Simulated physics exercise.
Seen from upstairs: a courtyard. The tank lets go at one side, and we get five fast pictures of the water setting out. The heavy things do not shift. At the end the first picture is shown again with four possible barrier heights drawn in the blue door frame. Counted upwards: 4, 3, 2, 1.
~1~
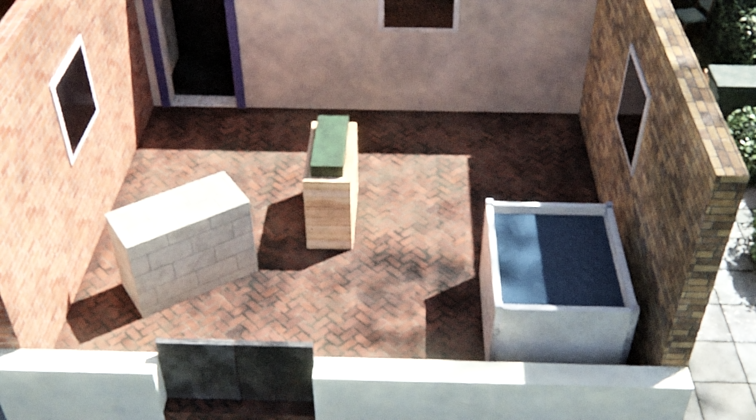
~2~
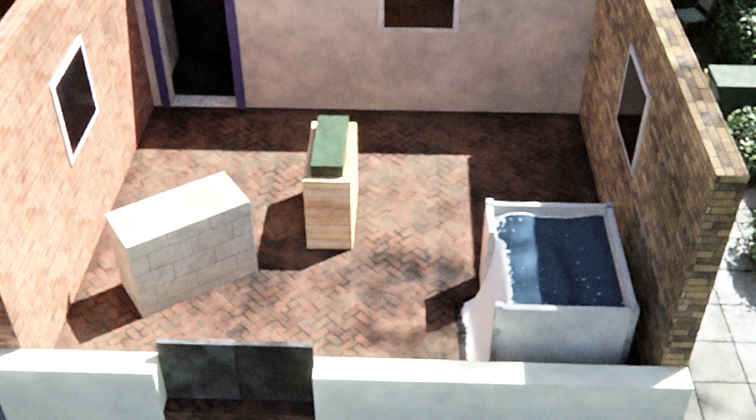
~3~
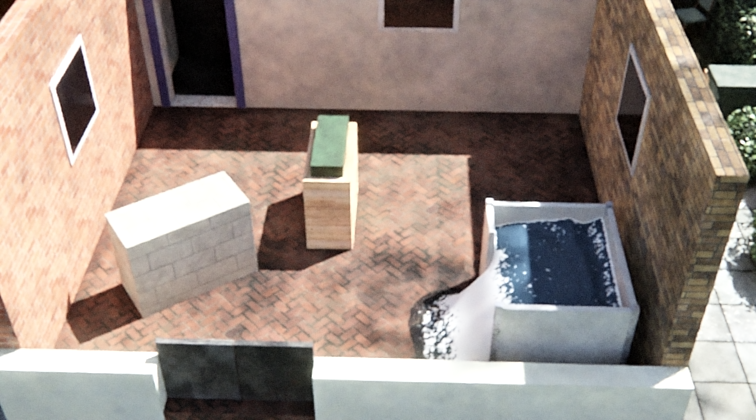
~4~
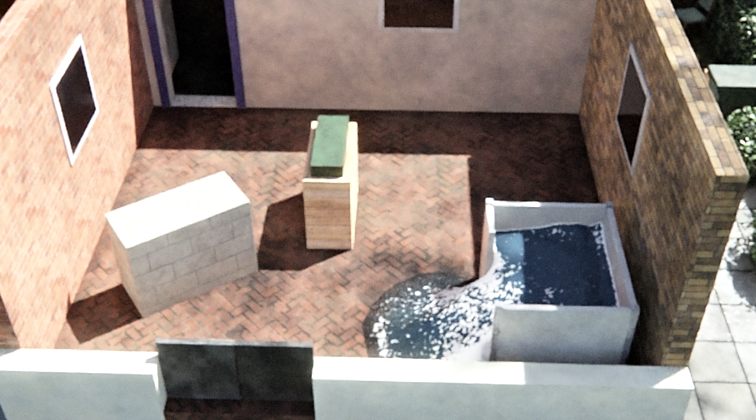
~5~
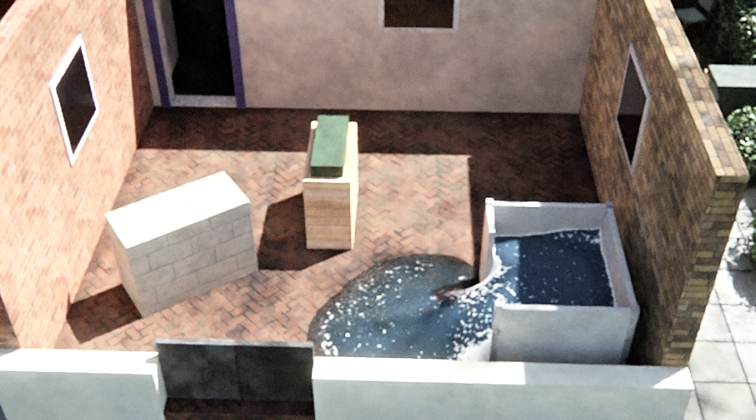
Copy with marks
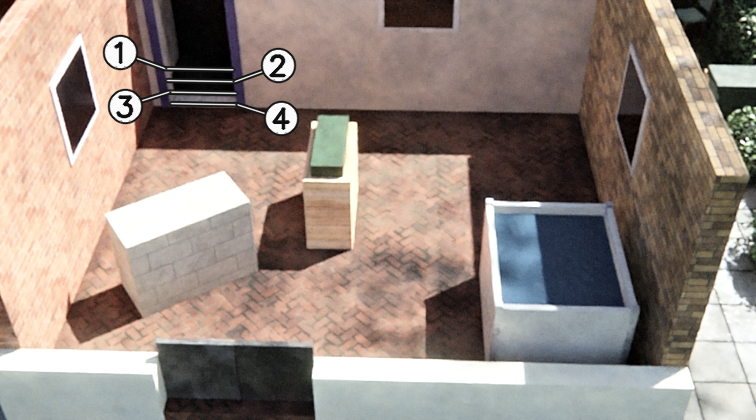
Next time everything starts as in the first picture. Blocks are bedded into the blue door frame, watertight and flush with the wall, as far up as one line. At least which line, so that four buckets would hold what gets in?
That is mark 3.
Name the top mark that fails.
Here it is mark 4.
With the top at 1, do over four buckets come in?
No, that is safe.
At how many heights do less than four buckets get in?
Three.
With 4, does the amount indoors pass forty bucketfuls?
No.
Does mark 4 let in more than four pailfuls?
Yes, it does.
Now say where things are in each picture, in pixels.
Water in the tank at rest, its middle at (556, 259); foot of the blue doorway at (204, 107); shut gate at (236, 351).
Water covers 1 % of the ground and shows as far out as (474, 301).
Water covers 3 % of the ground and shows as far out as (428, 300).
Water covers 7 % of the ground and shows as far out as (375, 316).
Water covers 11 % of the ground and shows as far out as (321, 319).
On the marked copy, 1 at (199, 69); 2 at (200, 81); 3 at (202, 92); 4 at (204, 104); from the bottom up 4, 3, 2, 1.
With 1, nothing gets over.
With 2, nothing gets over.
With 3, a splash gets over, under a bucket.
With 4, some 20 bucketfuls get in.
